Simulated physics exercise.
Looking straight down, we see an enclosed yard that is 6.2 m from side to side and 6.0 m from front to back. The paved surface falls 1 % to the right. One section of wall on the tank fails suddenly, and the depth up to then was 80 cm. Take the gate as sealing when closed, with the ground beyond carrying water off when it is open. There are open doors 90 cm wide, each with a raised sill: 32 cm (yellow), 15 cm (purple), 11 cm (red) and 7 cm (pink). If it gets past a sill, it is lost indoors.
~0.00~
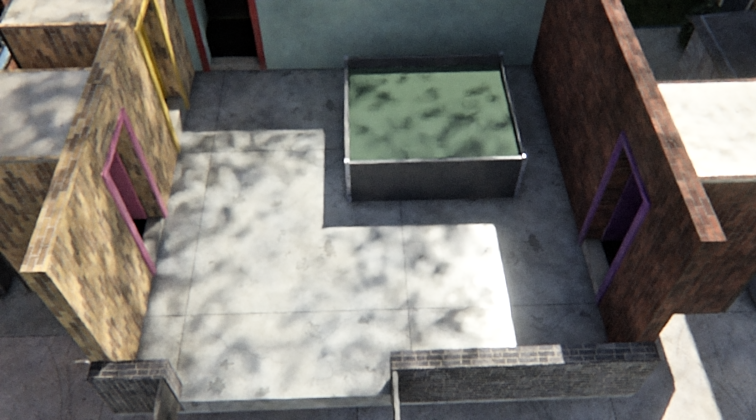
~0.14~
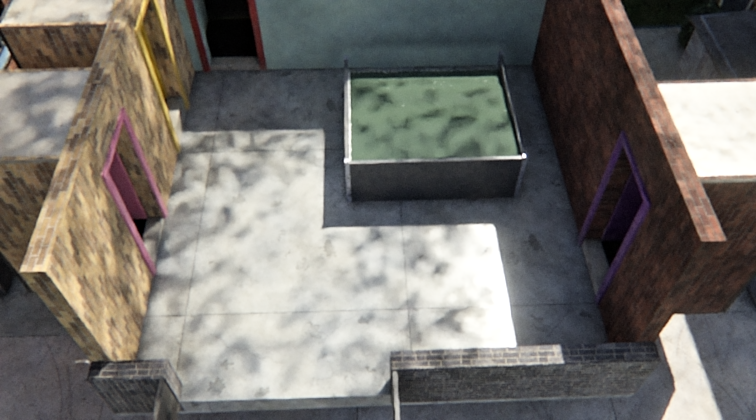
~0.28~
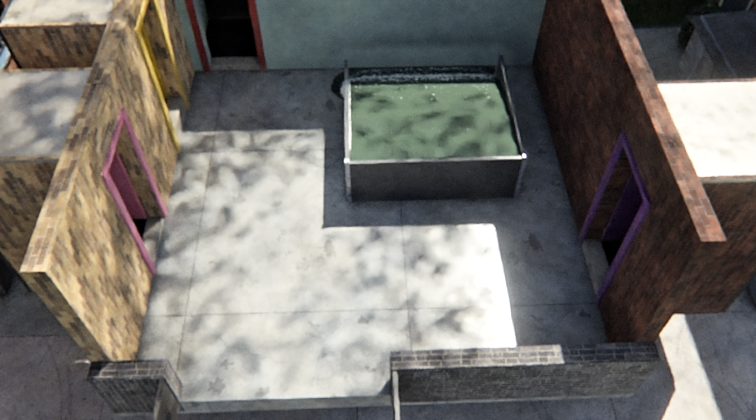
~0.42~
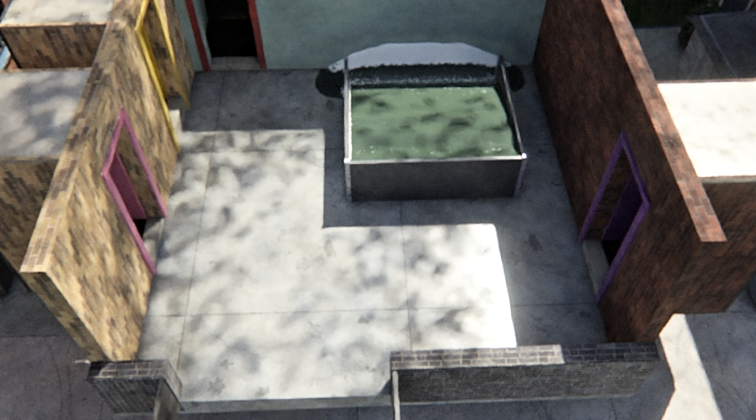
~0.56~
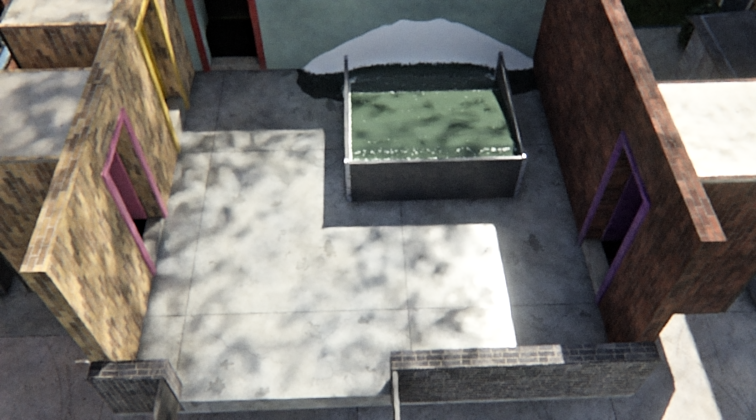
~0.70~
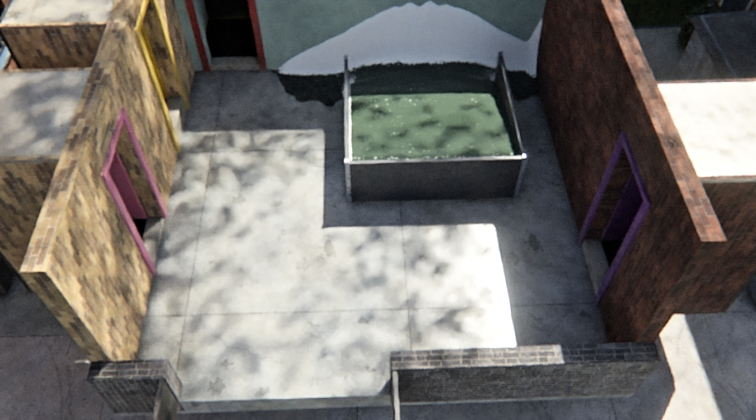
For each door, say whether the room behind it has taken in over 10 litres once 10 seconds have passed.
The yellow door: Not over, the purple door: Not over, the red door: Over, the pink door: Not over.
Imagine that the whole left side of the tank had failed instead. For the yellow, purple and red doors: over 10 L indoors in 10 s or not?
Then it goes yellow too high, purple fine, red too high.
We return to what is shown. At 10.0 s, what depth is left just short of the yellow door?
Around 7.5 cm deep.
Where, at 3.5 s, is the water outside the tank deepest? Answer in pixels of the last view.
About (615, 369).
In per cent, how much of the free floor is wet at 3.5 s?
Wet share: Near 65 percent.
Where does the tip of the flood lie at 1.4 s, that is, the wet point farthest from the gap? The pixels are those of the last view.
Roughly at pixel (195, 72).
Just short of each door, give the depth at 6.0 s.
Yellow 15 cm, purple 7 cm, red 13 cm, pink 4 cm.
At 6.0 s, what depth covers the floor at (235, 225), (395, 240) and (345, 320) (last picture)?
Taking the spots in order: 4 cm, 3 cm, 4 cm.
After 1.4 s water covers 25 % of the floor and is deepest (76 cm) near (531, 66); yellow door not reached, purple door not reached, red door 8 cm at the sill, 0 L in, pink door not reached.
After 2.2 s water covers 40 % of the floor and is deepest (55 cm) near (521, 66); yellow door 30 cm at the sill, 0 L in, purple door 4 cm at the sill, 0 L in, red door 11 cm at the sill, 0 L in, pink door not reached.
After 3.5 s water covers 65 % of the floor and is deepest (44 cm) near (615, 369); yellow door 19 cm at the sill, 0 L in, purple door 14 cm at the sill, 0 L in, red door 13 cm at the sill, 24 L in, pink door 8 cm at the sill, 0 L in.
After 6.0 s water covers 95 % of the floor and is deepest (28 cm) near (521, 66); yellow door 15 cm at the sill, 0 L in, purple door 7 cm at the sill, 1 L in, red door 13 cm at the sill, 60 L in, pink door 4 cm at the sill, 1 L in.
After 10.0 s water covers 100 % of the floor and is deepest (19 cm) near (611, 356); yellow door 8 cm at the sill, 0 L in, purple door 9 cm at the sill, 1 L in, red door 10 cm at the sill, 78 L in, pink door 7 cm at the sill, 2 L in.
